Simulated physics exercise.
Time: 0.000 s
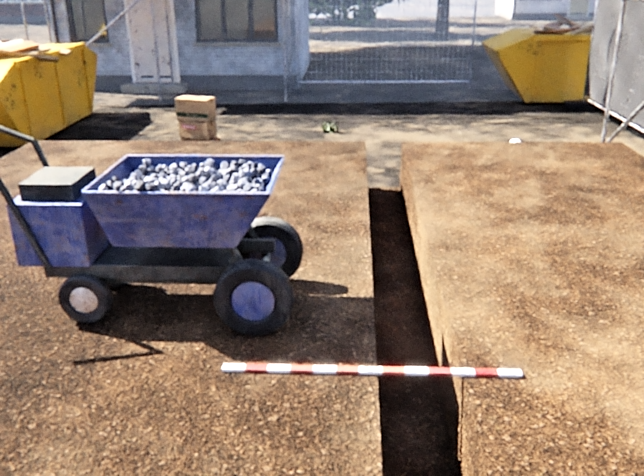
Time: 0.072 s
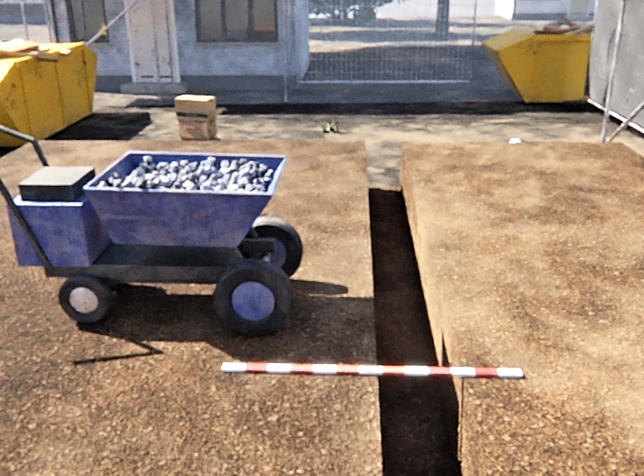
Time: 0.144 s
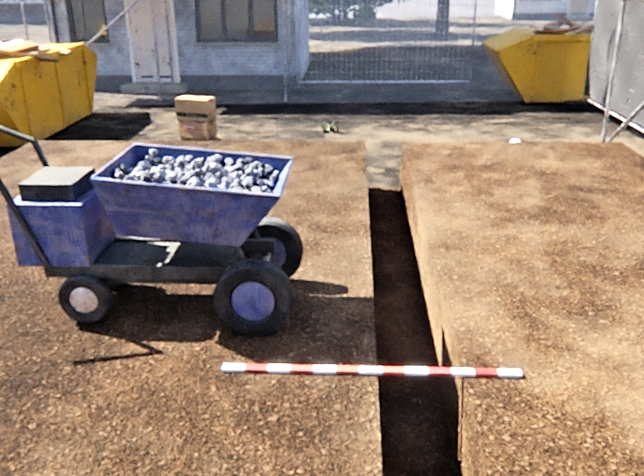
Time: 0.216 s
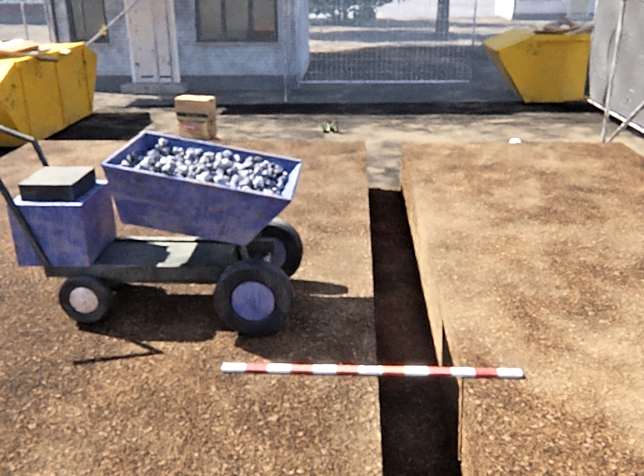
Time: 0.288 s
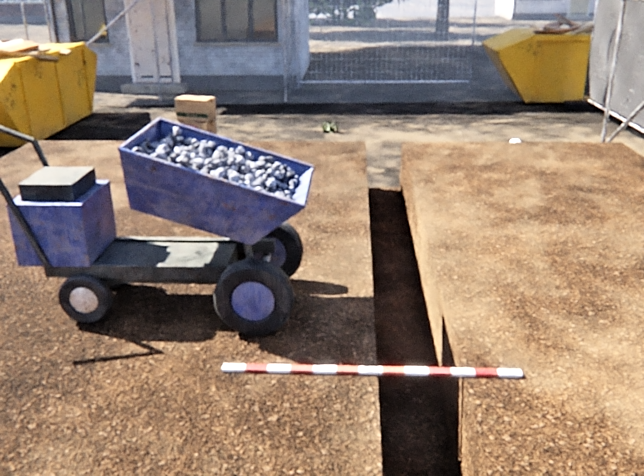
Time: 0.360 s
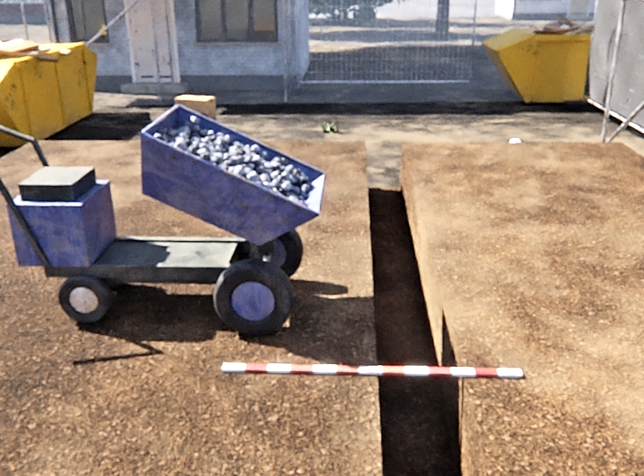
On a dirt yard beside a narrow trench, a small blue motor barrow stood still while its skip full of grey stones tilted gradually toward the right, its left end rising well above the frame.
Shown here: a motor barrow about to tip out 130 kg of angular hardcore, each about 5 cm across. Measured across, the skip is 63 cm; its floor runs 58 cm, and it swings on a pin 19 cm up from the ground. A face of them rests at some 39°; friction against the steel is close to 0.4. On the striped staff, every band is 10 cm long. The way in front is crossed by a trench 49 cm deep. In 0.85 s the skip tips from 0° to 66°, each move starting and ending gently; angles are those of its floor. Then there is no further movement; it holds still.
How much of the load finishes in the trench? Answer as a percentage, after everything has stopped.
Some 53 per cent of it.
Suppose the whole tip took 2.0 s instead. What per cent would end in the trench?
Roughly 55% would finish there.
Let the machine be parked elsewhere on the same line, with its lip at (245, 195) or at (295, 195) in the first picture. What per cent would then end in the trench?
Roughly 50 in a hundred, then 45 in a hundred.
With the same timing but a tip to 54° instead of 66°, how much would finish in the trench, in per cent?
It comes out at about 20 percent.
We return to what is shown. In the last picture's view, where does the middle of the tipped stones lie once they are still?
Around (416, 377).
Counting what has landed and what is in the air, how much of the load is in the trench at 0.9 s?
By that moment, roughly 15 per cent of the load.
After 0.6 s the floor is at 56°; 100 % in the skip; the foremost stones are at (348, 225).
After 0.9 s the floor is at 66°; 83 % in the skip, 1 % short of the trench, 16 % in the trench; the foremost stones are at (429, 323).
After 1.3 s the floor is at 66°; 53 % in the skip, 1 % short of the trench, 43 % in the trench, 4 % past the trench; the foremost stones are at (518, 312).
After 3.2 s the floor is at 66°; 43 % in the skip, 53 % in the trench, 4 % past the trench; the foremost stones are at (551, 311).
